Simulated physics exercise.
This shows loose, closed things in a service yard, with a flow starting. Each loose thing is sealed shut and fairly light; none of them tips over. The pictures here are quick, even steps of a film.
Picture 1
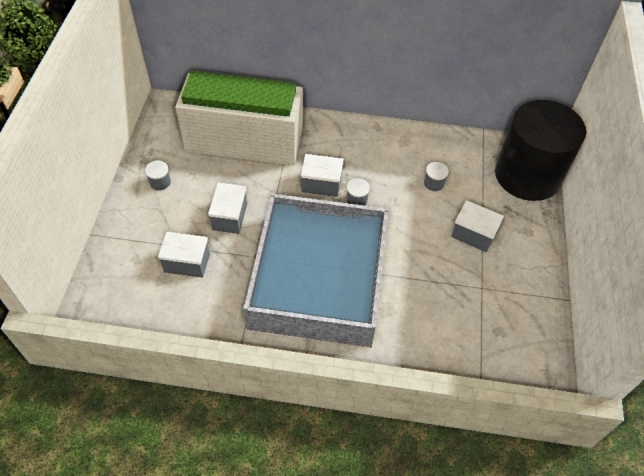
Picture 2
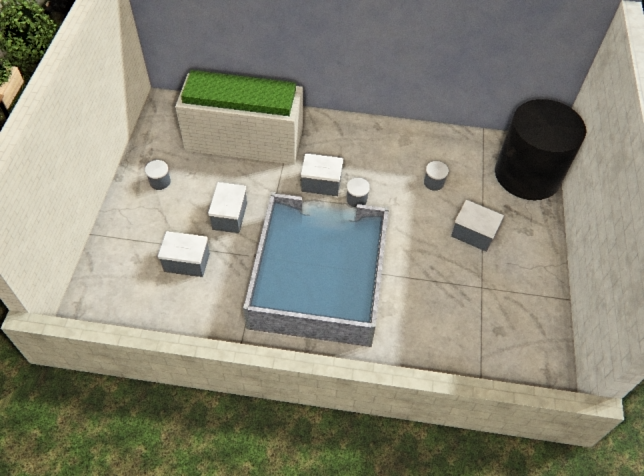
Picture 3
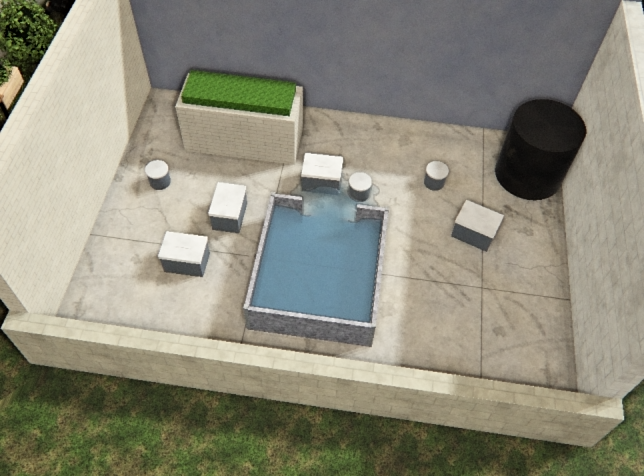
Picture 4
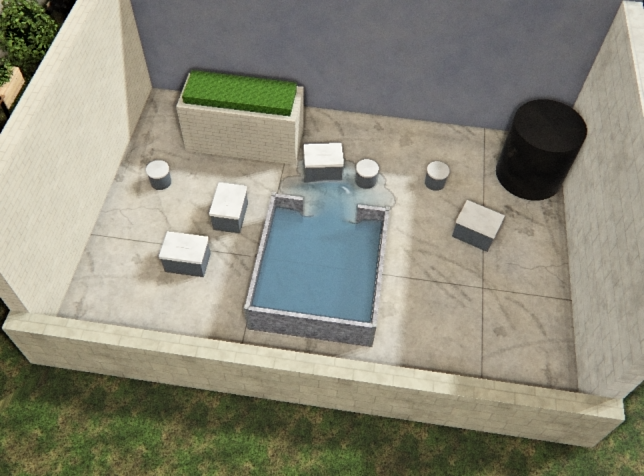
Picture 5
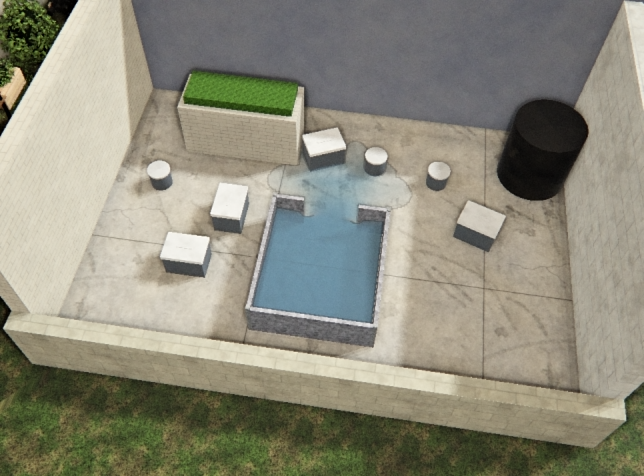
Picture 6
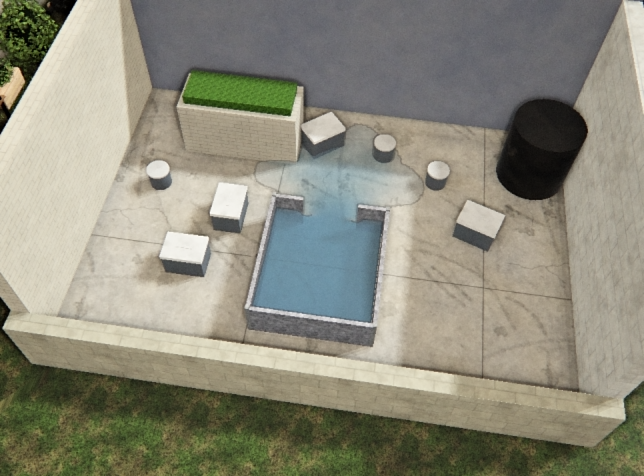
Walled yard with a stone pool, water pouring through a gap in its back wall, spreading and pushing two grey blocks backward.
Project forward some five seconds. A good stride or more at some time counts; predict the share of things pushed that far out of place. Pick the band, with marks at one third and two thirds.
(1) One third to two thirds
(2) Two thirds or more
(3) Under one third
(1) One third to two thirds.
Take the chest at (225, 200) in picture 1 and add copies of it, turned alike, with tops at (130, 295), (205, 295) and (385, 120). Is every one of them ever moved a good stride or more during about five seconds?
Copy by copy, in order: Largely stays, largely stays, relocated.
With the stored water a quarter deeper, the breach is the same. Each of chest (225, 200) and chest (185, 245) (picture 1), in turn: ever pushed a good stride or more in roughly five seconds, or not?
Each in sequence - never got there, never got there.
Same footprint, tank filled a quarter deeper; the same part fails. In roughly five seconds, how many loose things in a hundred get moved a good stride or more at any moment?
Share moved that far: Approx. 70 %.
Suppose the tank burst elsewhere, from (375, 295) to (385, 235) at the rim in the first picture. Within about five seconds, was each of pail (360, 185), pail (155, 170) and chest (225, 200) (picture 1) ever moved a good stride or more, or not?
Object by object: Less than that, less than that, less than that.
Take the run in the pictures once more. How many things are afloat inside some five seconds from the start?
Tally: 4.
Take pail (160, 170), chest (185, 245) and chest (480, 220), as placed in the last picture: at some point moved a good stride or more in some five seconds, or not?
The first comes out not so far, the second not so far, the last not so far.
A moment on, 2 of 7 are well off their spots; 0 afloat.
Next, 2 of 7 are well off their spots; 1 afloat.
Later, 2 of 7 are well off their spots; 2 afloat.
In the end, 3 of 7 are well off their spots, and 3 have been at some point; 4 afloat.
